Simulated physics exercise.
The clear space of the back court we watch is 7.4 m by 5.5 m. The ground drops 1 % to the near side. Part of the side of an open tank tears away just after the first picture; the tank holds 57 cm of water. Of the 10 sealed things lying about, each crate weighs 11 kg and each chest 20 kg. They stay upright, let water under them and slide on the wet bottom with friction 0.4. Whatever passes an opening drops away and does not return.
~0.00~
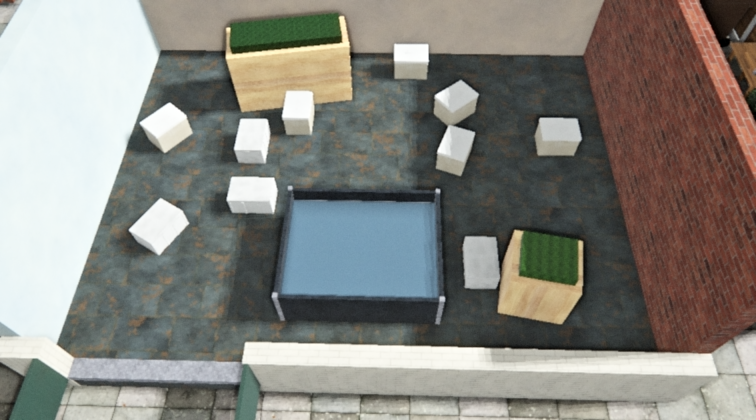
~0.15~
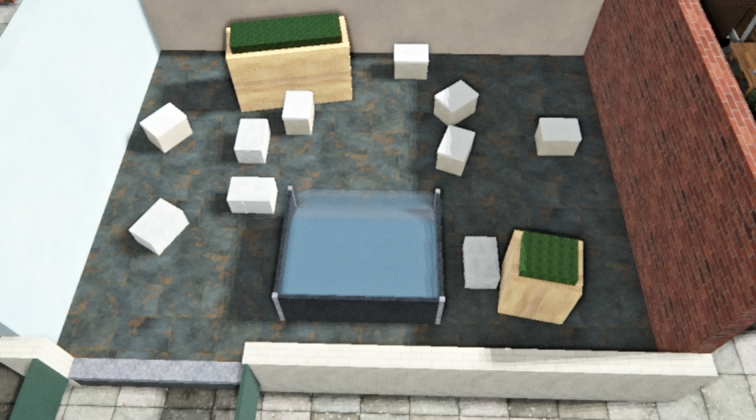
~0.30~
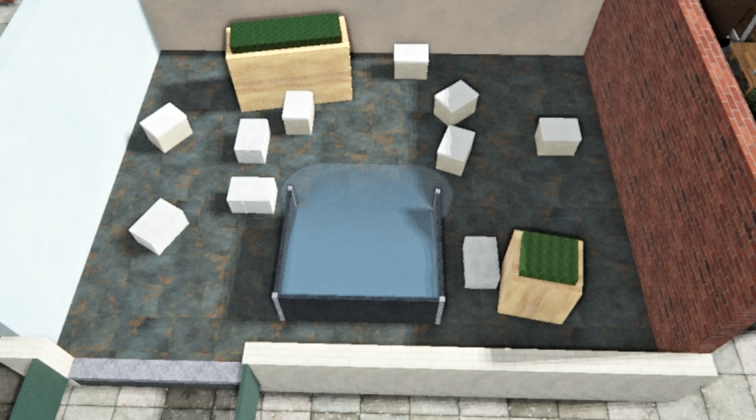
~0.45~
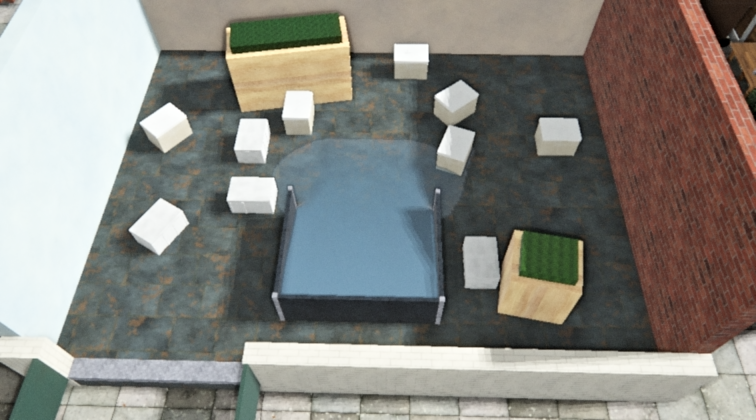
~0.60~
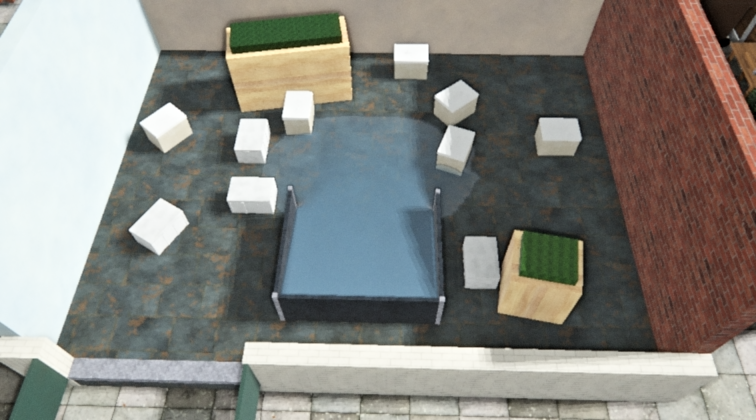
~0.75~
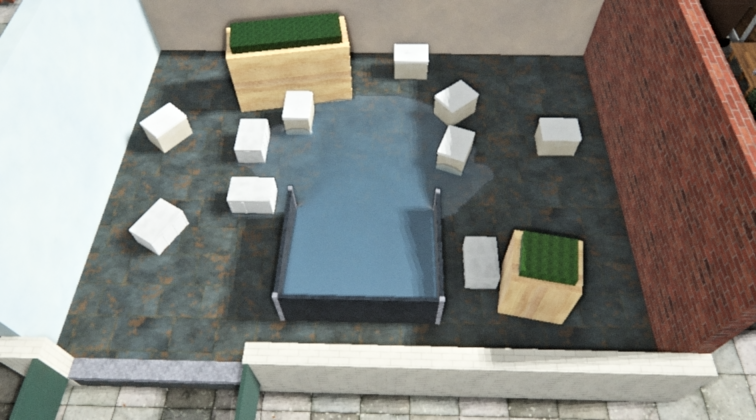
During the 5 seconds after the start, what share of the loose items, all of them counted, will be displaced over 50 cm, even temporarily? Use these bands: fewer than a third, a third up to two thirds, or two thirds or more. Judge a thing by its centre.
It falls in a third up to two thirds.
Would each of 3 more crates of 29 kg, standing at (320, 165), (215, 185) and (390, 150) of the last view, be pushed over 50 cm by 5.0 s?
Taking them one by one: It goes beyond, then it stays within, then it goes beyond.
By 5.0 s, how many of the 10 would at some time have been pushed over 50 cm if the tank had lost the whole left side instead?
In that case the number is 3.
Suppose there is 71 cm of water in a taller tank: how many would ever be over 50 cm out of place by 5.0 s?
So the tally would be 8.
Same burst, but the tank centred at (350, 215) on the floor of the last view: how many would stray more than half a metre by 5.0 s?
That gives 6 of them.
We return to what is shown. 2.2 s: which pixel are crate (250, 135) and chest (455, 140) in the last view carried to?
Approx. (193, 133); approx. (506, 106).
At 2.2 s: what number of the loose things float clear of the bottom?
Just then, the number is 2.
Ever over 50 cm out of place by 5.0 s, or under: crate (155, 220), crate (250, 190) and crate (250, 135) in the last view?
Result, in order: Undershooting / undershooting / overshooting.
After 1.1 s 0 of 10 are over 50 cm from their spots; 0 afloat.
After 2.2 s 5 of 10 are over 50 cm from their spots; 2 afloat.
After 3.5 s 5 of 10 are over 50 cm from their spots; 0 afloat.
After 5.0 s 5 of 10 are over 50 cm from their spots, and 5 have been at some point; 2 afloat.
